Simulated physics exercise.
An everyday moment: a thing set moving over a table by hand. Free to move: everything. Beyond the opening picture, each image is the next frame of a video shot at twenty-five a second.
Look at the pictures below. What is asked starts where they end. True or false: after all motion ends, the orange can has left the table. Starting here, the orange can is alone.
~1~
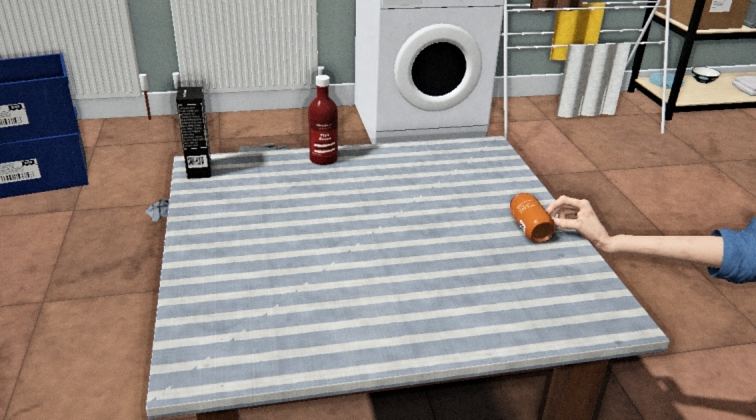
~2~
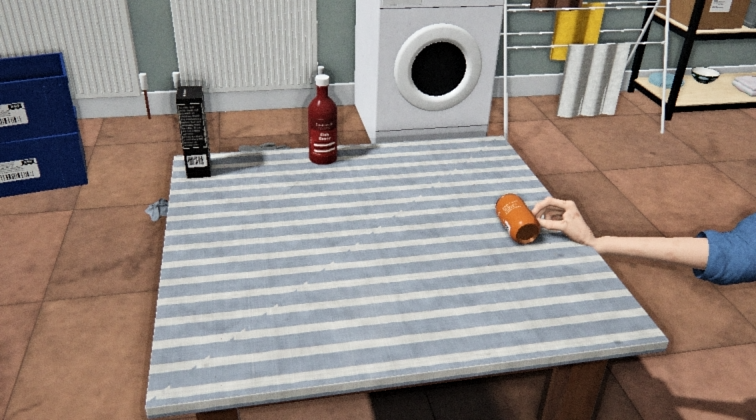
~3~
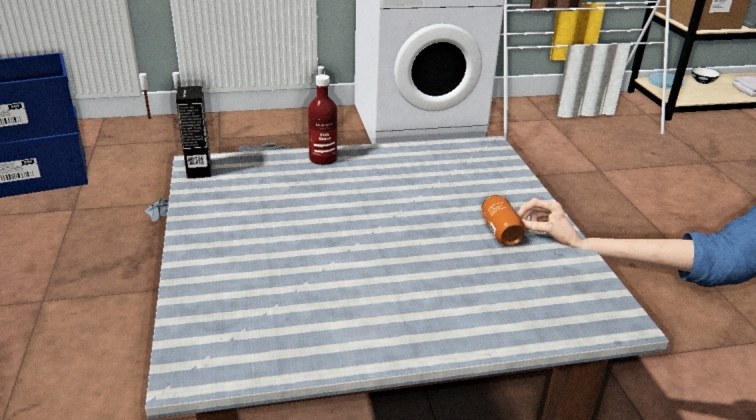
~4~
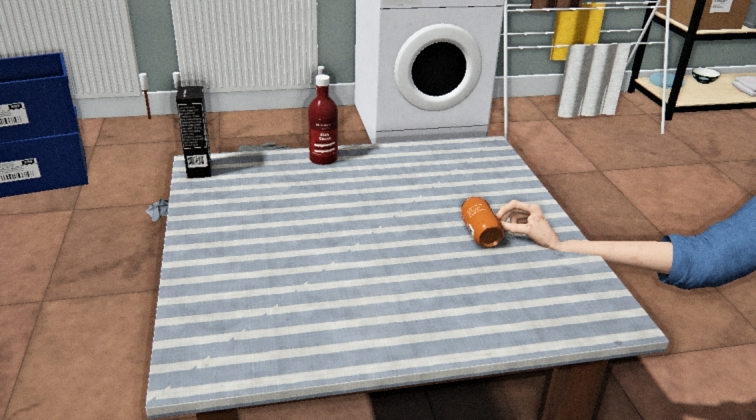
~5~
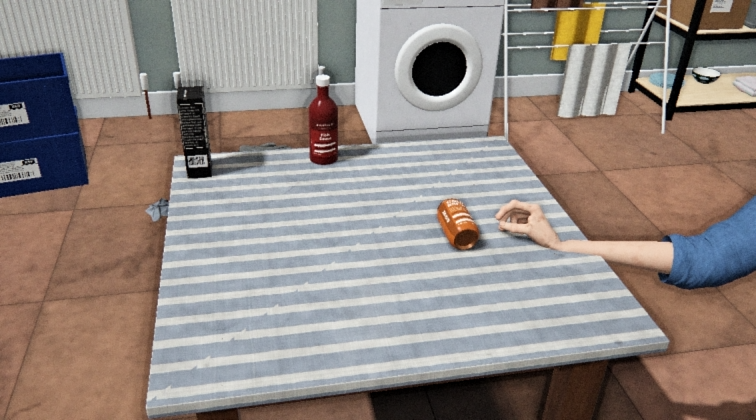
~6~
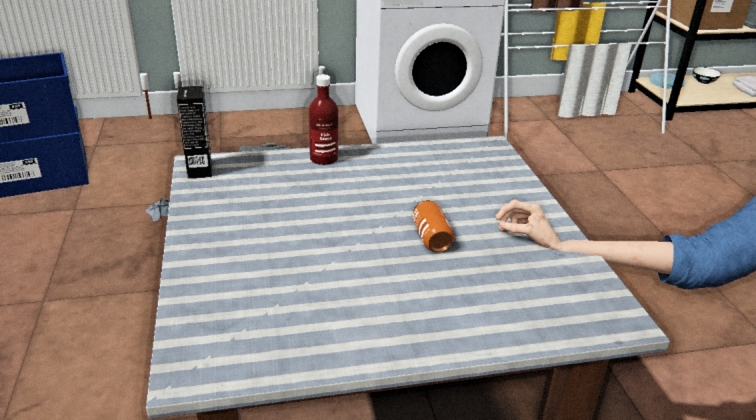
True.
Then, 0.20 s after the last picture, orange can rolled well along near (309, 237).
Then, 0.50 s after the last picture, orange can now off the table.
Then, 0.80 s after the last picture, things are still on the move.
Then, 1.10 s after the last picture, as before.
By the end, off the table, orange can.
